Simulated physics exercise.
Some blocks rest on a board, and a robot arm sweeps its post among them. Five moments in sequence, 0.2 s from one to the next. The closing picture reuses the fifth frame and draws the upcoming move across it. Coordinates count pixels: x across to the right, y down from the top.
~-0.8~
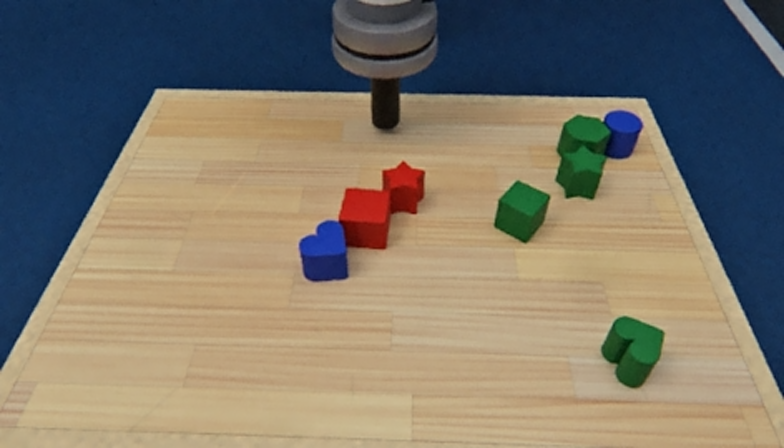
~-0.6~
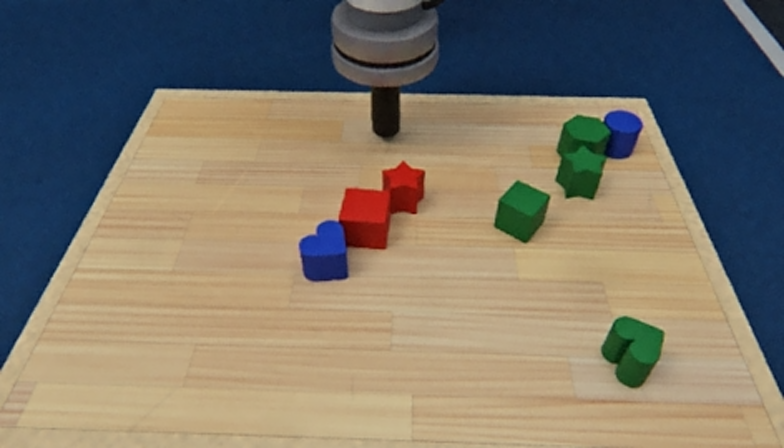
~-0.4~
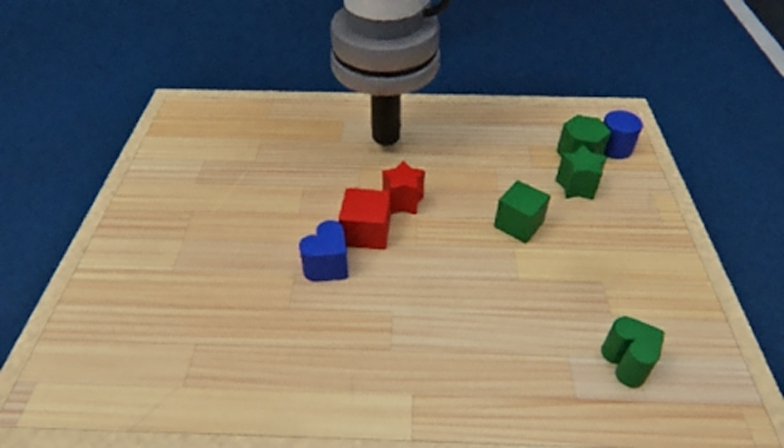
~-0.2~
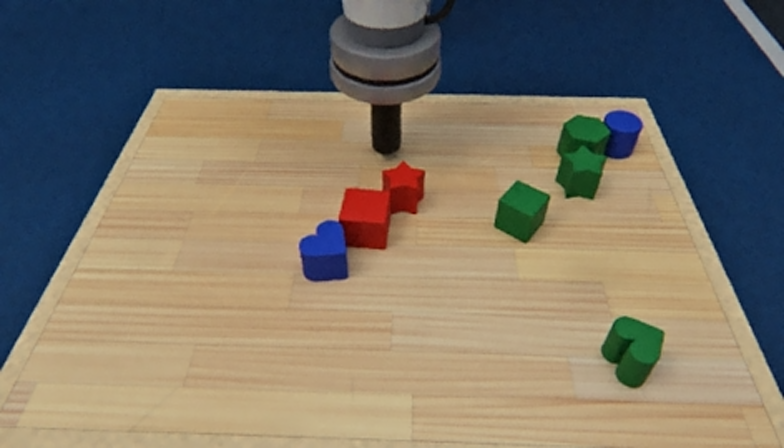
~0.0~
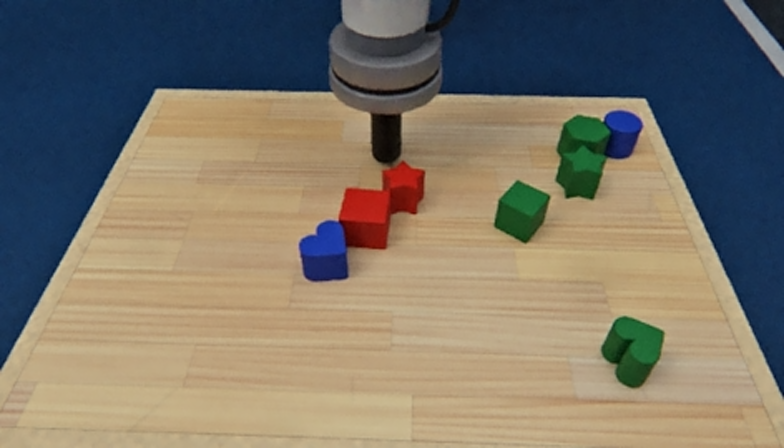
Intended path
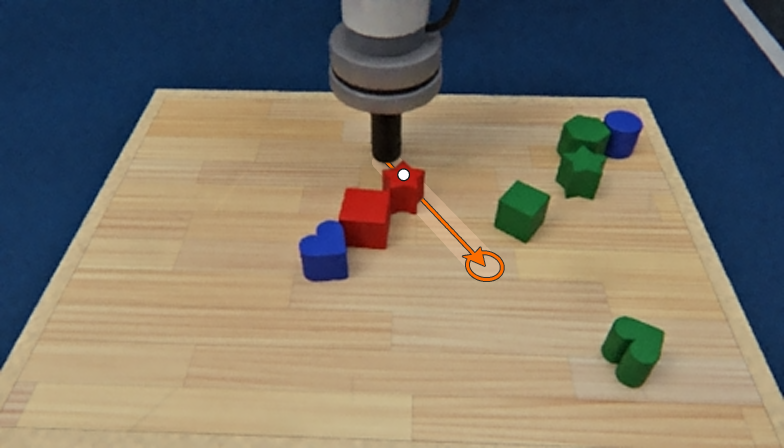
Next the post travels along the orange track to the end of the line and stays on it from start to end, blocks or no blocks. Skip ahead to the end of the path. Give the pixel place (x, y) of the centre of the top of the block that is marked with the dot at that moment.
My estimate: (412, 202).
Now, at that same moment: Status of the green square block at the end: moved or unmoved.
By the last moment of the path, the green square block has stayed put.
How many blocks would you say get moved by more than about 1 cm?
1.
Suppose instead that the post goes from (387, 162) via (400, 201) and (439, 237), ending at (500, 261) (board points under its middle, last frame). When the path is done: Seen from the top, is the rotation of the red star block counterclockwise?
No, I don't think so.
Drawn move, from (387, 162) directly to (485, 266); the dot is on the red star block.
On the path given first. One third of the way, post (417, 186); red star block (412, 188), turned 45° clockwise.
Two thirds of the way, post (450, 221); red star block (412, 202), turned 100° clockwise.
At the end, post (486, 259); red star block (412, 202), turned 100° clockwise; green square block still.
